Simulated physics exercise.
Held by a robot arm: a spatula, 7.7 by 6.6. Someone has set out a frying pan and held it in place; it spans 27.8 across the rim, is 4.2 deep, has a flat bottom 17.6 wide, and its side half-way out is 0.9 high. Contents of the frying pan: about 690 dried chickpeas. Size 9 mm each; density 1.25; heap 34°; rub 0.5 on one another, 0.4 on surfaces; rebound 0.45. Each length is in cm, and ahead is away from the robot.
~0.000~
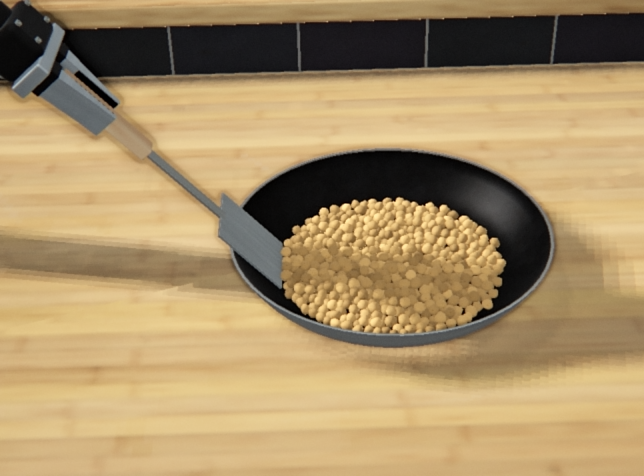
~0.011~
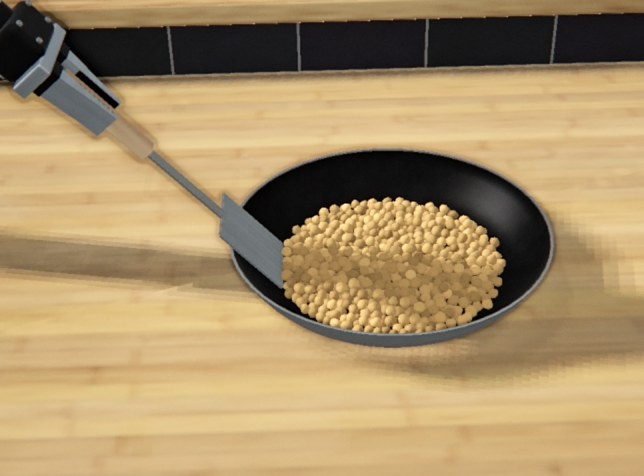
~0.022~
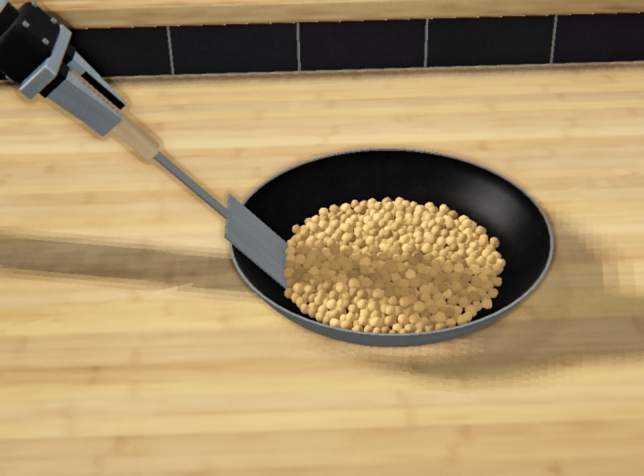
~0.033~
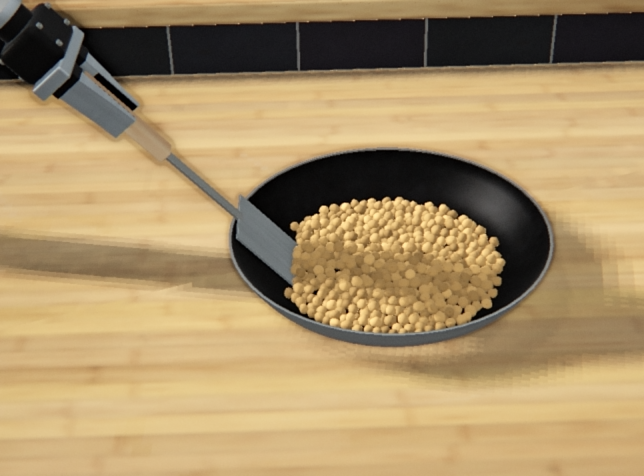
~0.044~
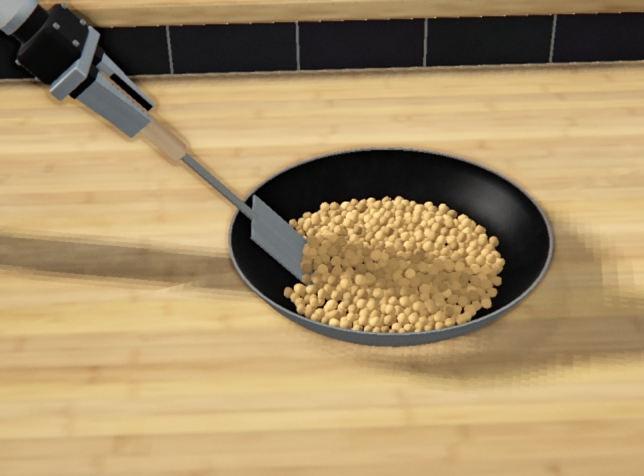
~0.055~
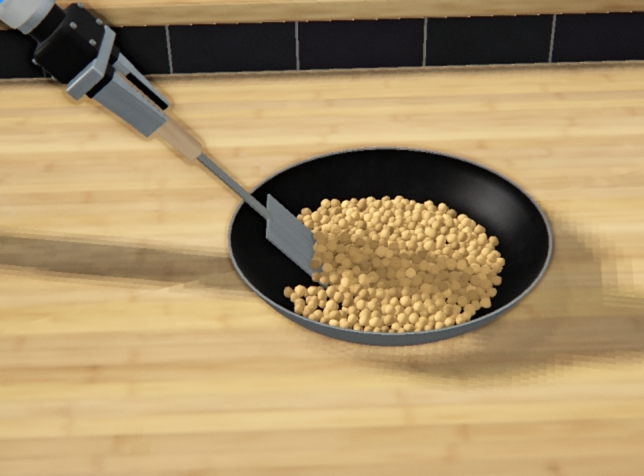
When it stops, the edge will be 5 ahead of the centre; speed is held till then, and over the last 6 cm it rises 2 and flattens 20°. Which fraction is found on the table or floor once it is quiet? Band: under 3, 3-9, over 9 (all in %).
Under 3 %.
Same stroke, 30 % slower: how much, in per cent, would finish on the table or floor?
I'd reckon close to 0 per cent.
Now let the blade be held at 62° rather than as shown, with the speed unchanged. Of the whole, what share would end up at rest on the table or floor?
That gives about 0 in a hundred.
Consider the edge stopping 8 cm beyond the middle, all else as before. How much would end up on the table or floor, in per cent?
Roughly 5 %.
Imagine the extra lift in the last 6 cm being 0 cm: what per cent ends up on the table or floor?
Roughly 0 percent of it.
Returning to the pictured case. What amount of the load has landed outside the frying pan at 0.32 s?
Some 0 per cent of the load.
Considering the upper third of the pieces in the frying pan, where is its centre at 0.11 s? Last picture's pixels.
About pixel (402, 251).
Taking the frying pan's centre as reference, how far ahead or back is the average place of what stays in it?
Ahead of centre, roughly 4.0 centimetres.
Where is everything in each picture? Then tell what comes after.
The first frame shows the spatula top edge at (220, 214), sloping 49°; upper third of the load around (388, 257), from x 285 to 500, top at y 200; 694 in the frying pan.
The second frame shows the spatula top edge at (221, 214), sloping 49°; upper third of the load around (388, 257), from x 285 to 500, top at y 200.
The third frame shows the spatula top edge at (227, 215), sloping 49°; upper third of the load around (388, 257), from x 290 to 500, top at y 200.
The fourth frame shows the spatula top edge at (238, 216), sloping 49°; upper third of the load around (381, 257), from x 290 to 500, top at y 200.
The fifth frame shows the spatula top edge at (253, 216), sloping 49°; upper third of the load around (378, 253), from x 290 to 500, top at y 200.
The sixth frame shows the spatula top edge at (267, 215), sloping 49°; upper third of the load around (374, 253), from x 290 to 500, top at y 200; 694 in the frying pan.
After 0.08 s, sloping 49°, highest piece 5 above the table; 694 in the frying pan.
After 0.11 s, sloping 42°, highest piece 6 above the table; 694 in the frying pan.
After 0.32 s, sloping 29°, highest piece 5 above the table; 690 in the frying pan, 3 on the table or floor, 1 on the blade or in flight.
After 1.37 s, sloping 29°, highest piece 4 above the table; 690 in the frying pan, 4 on the table or floor.
In the end, 690 in the frying pan, 4 on the table or floor. That is 1 % on the table or floor.
